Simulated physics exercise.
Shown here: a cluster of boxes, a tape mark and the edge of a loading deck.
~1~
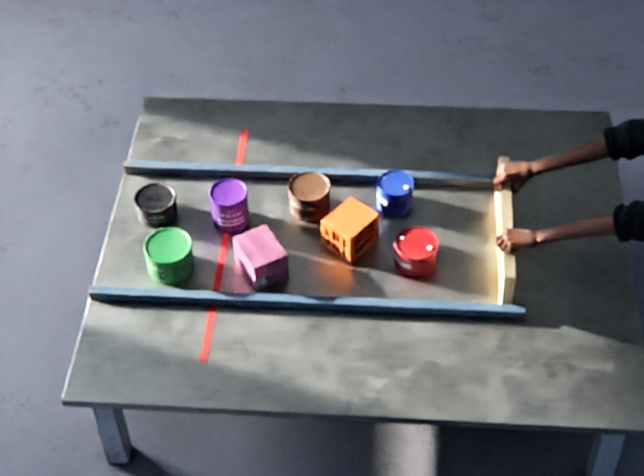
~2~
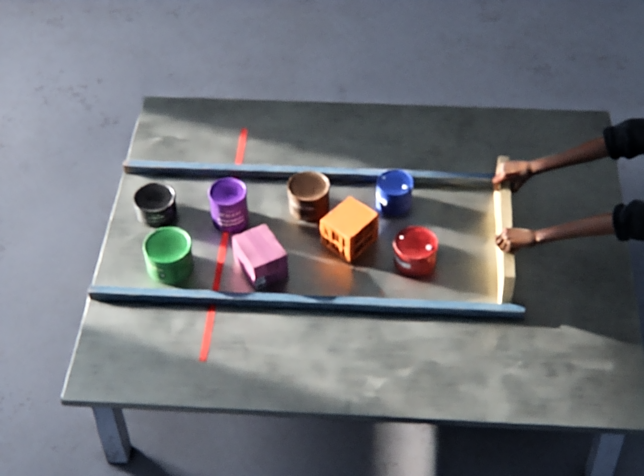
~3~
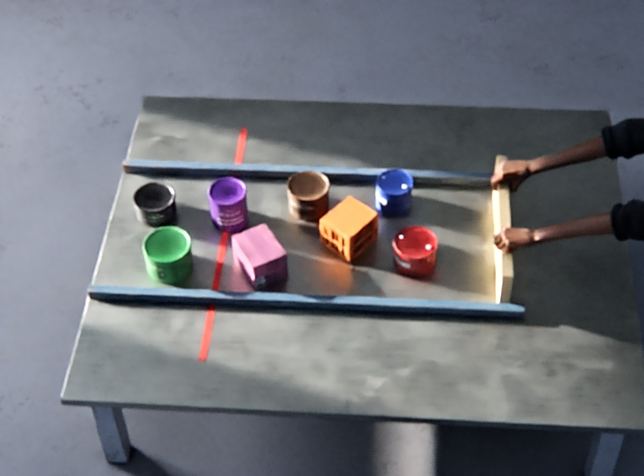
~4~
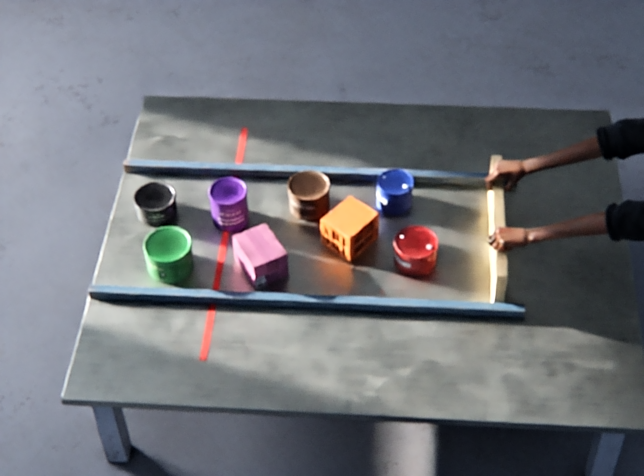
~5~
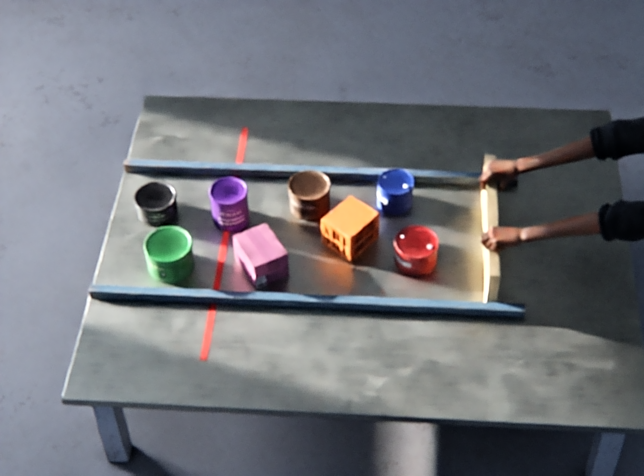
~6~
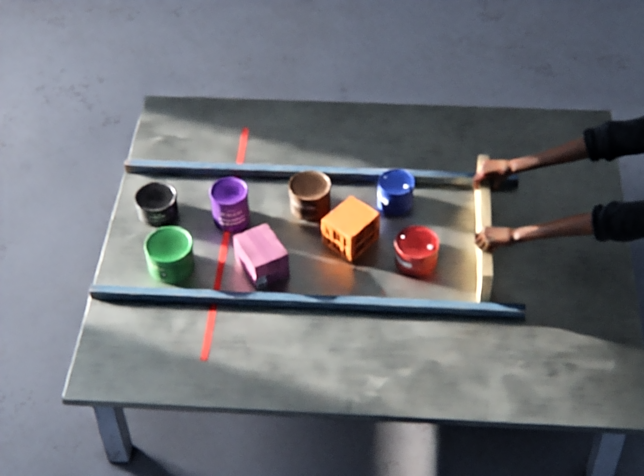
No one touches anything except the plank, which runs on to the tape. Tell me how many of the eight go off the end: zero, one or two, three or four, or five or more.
Nothing goes over.
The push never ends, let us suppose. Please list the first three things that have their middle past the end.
First comes the green pail, next the black pail, and after that the purple pail.
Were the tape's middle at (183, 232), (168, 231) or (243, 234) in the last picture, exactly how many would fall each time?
Try by try, 2, 3 and 0.
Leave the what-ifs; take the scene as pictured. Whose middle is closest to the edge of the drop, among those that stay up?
Answer: The green pail.
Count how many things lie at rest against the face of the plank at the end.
All in all, 3.
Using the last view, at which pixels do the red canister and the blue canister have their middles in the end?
Around (199, 254) and around (217, 179).
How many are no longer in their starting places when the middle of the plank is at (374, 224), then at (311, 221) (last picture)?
It comes to 3 for the first spot, 6 for the other.
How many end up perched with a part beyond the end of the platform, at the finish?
Expected count: 1.
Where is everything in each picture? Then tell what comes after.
In the first picture, black pail (156, 206); green pail (170, 257); purple pail (230, 206); plank (505, 230); tape (226, 235).
In the second picture, green pail (169, 256); plank (504, 230).
In the third picture, purple pail (229, 205); red canister (415, 251).
In the fourth picture, black pail (156, 204); orange crate (350, 229).
In the fifth picture, green pail (170, 255); pink parcel (261, 256).
In the sixth picture, black pail (157, 204); green pail (170, 255); purple pail (230, 205); plank (484, 228); tape (227, 234).
Early on, none off yet; black pail at rest near (157, 204); green pail at rest near (170, 255); purple pail at rest near (230, 205).
A while later, none off yet; black pail at rest near (157, 204); green pail at rest near (170, 255); purple pail moving near (226, 206).
Finally, the number that fall off is zero.
